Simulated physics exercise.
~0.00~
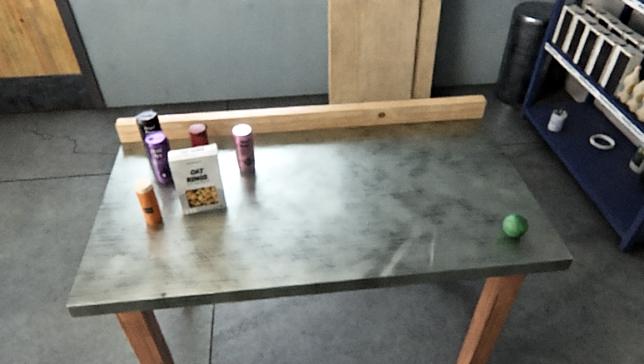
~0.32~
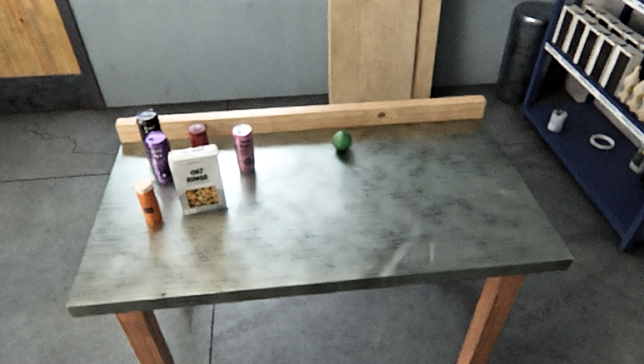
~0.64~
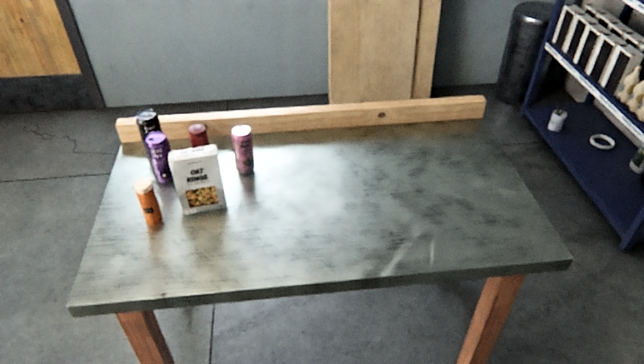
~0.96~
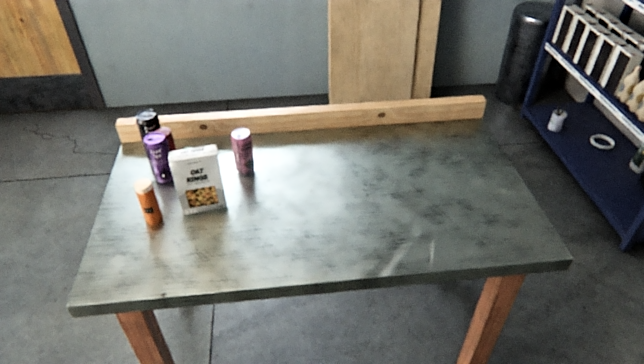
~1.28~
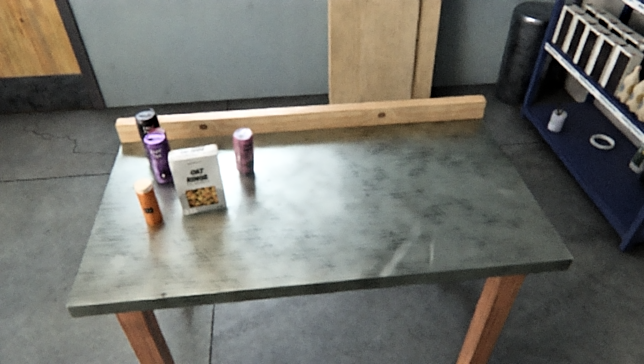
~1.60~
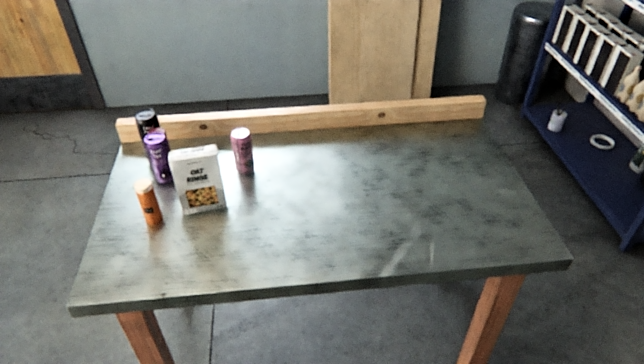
A green ball rolls left to the rail and vanishes, and the red shaker shifts left.
